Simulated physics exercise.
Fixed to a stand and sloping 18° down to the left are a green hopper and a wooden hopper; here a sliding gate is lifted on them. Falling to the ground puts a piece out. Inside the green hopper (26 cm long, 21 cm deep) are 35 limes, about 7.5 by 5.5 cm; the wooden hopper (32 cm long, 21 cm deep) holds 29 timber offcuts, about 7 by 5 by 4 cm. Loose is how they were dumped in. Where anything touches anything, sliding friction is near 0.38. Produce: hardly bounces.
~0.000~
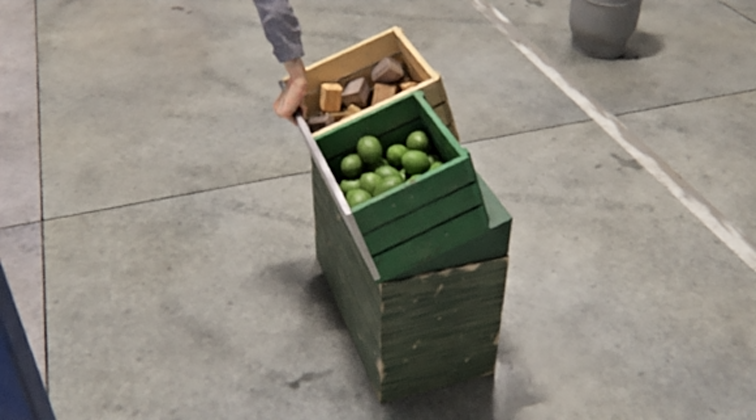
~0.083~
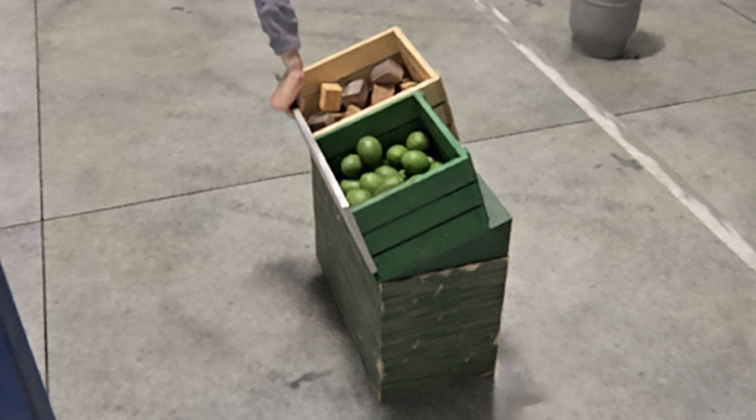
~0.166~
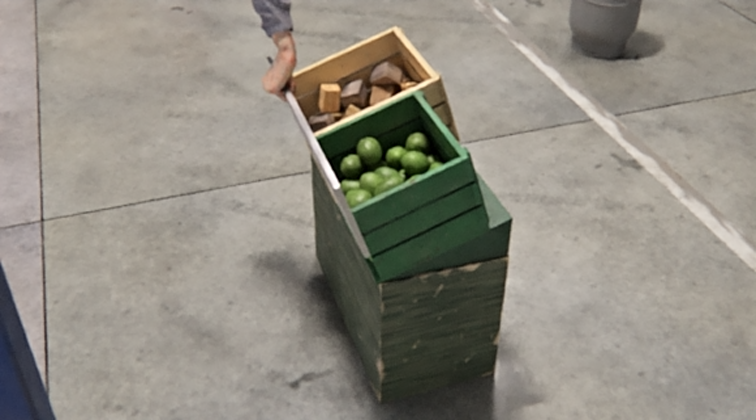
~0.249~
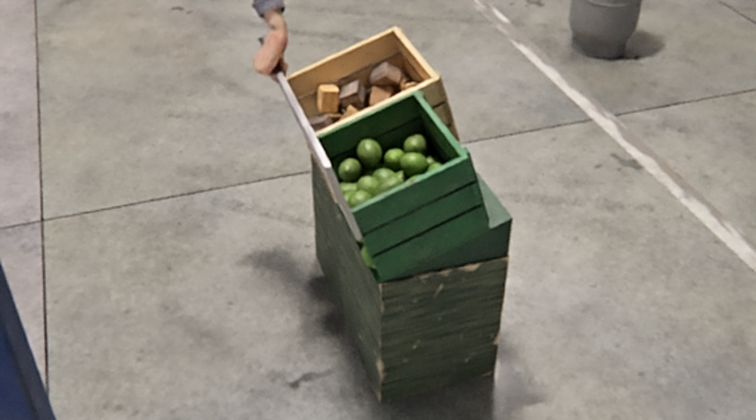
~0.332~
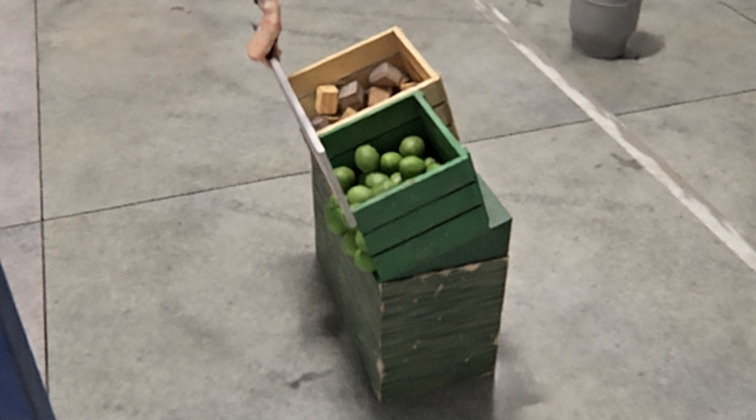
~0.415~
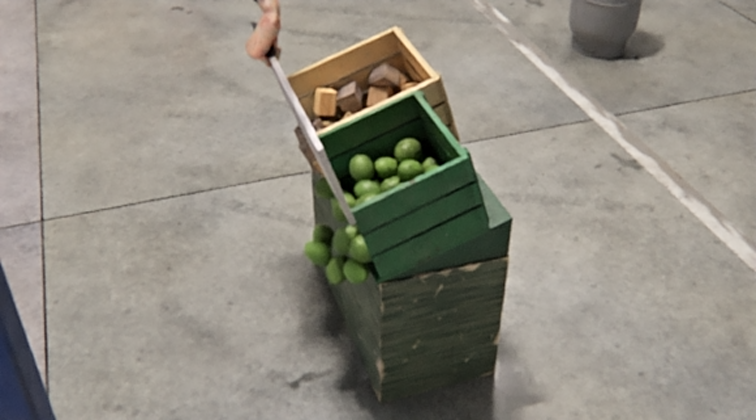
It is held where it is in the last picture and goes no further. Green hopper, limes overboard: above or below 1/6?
The loss goes above one sixth.
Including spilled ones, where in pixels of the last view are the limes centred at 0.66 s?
Middle: About (362, 225) px.
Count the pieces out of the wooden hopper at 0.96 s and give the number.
Out by then, roughly: Wooden hopper 8.
After 0.66 s, 11 of 35 out of the green hopper and 4 of 29 out of the wooden hopper.
After 0.96 s, 19 of 35 out of the green hopper and 8 of 29 out of the wooden hopper.
After 1.38 s, 29 of 35 out of the green hopper and 12 of 29 out of the wooden hopper.
Final count (at 1.92 s), 35 of 35 out of the green hopper and 15 of 29 out of the wooden hopper. Asked share, 35 of 35, 100 per cent.
